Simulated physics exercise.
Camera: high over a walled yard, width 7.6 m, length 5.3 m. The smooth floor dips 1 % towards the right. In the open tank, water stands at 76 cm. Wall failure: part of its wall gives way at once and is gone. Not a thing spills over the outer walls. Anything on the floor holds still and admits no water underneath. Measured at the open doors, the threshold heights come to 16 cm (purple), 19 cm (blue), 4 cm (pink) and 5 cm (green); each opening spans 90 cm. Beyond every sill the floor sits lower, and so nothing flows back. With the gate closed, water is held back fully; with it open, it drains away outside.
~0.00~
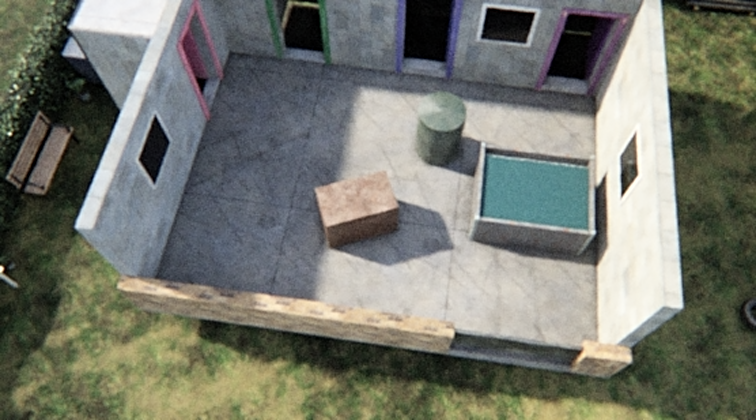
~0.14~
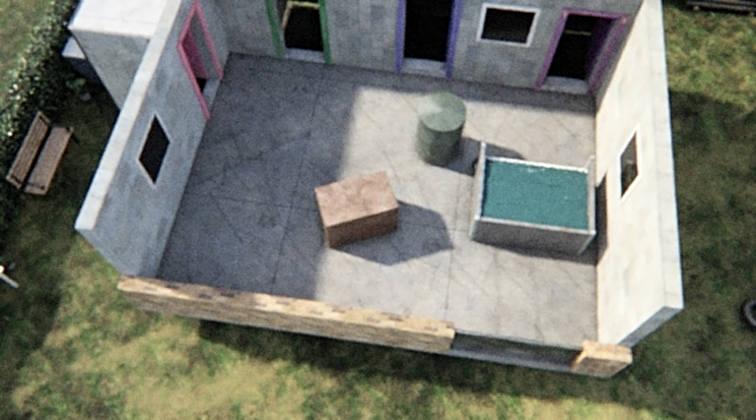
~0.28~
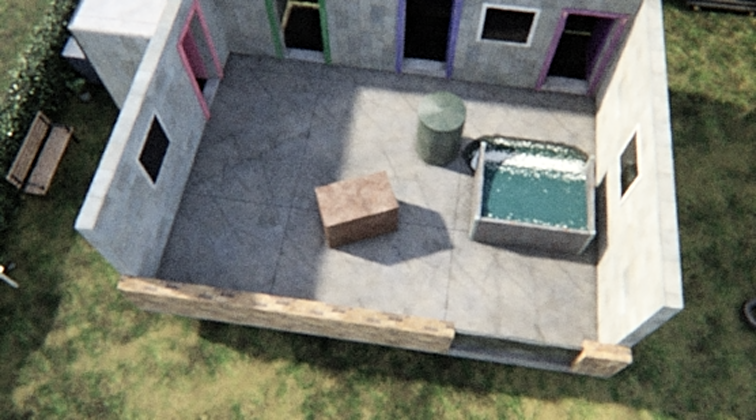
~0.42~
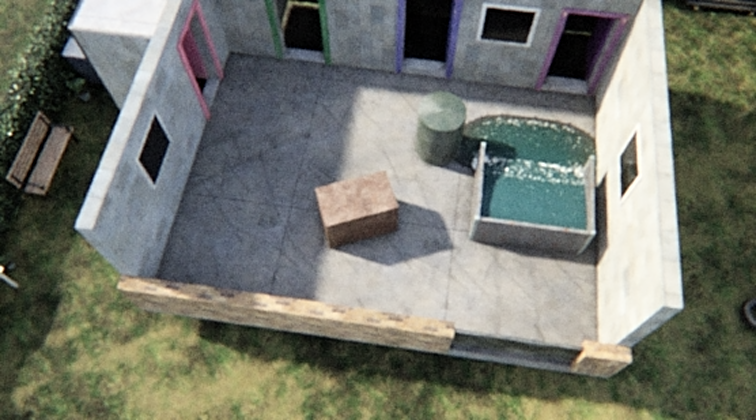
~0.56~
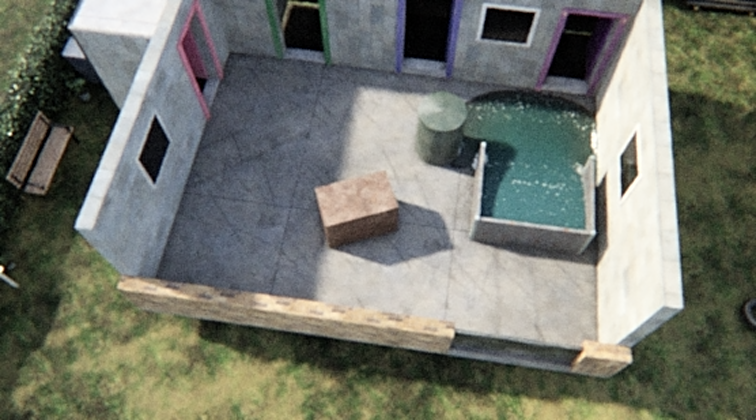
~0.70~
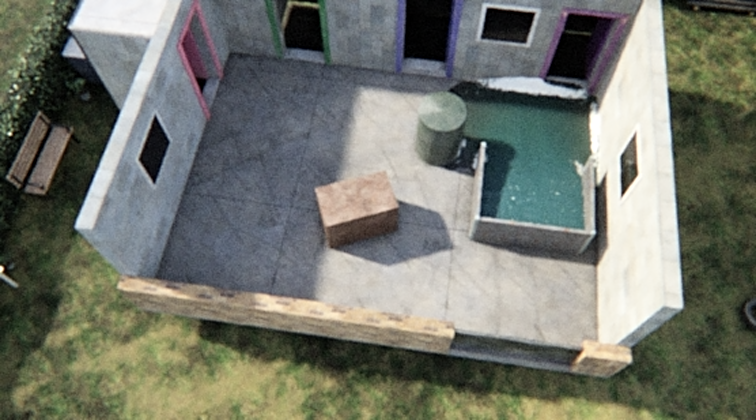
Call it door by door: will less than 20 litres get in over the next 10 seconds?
Purple door - no, 20 litres or more; blue door - yes, less; pink door - no, 20 litres or more; green door - yes, less.
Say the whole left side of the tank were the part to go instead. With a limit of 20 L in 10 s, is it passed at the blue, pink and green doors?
In that case, blue door: Less than that, pink door: More than that, green door: More than that.
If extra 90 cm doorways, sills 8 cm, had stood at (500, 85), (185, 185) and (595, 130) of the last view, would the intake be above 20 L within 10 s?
The first one exceeds it, the second one doesn't reach it, and the third one exceeds it.
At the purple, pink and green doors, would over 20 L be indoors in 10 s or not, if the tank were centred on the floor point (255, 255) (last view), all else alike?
Result - purple door does not exceed it, pink door exceeds it, green door exceeds it.
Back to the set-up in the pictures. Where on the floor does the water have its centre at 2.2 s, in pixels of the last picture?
Centre: Roughly (512, 135) px.
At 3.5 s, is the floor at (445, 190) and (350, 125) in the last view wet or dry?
I'd say spared, then drenched.
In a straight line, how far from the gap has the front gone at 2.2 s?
I'd say around 5.0 m from the gap.
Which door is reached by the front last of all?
It is the pink one.
After 1.4 s water covers 20 % of the floor and is deepest (48 cm) near (586, 100); purple door 46 cm at the sill, 104 L in, blue door 17 cm at the sill, 0 L in, pink door not reached, green door not reached.
After 2.2 s water covers 25 % of the floor and is deepest (34 cm) near (586, 100); purple door 34 cm at the sill, 241 L in, blue door 14 cm at the sill, 0 L in, pink door not reached, green door 2 cm at the sill, 0 L in.
After 3.5 s water covers 50 % of the floor and is deepest (18 cm) near (596, 177); purple door 16 cm at the sill, 294 L in, blue door 9 cm at the sill, 1 L in, pink door 9 cm at the sill, 5 L in, green door 4 cm at the sill, 0 L in.
After 6.0 s water covers 75 % of the floor and is deepest (12 cm) near (235, 63); purple door 7 cm at the sill, 296 L in, blue door 6 cm at the sill, 1 L in, pink door 10 cm at the sill, 49 L in, green door 3 cm at the sill, 0 L in.
After 10.0 s water covers 95 % of the floor and is deepest (10 cm) near (596, 161); purple door 9 cm at the sill, 296 L in, blue door 4 cm at the sill, 1 L in, pink door 2 cm at the sill, 69 L in, green door 4 cm at the sill, 0 L in.
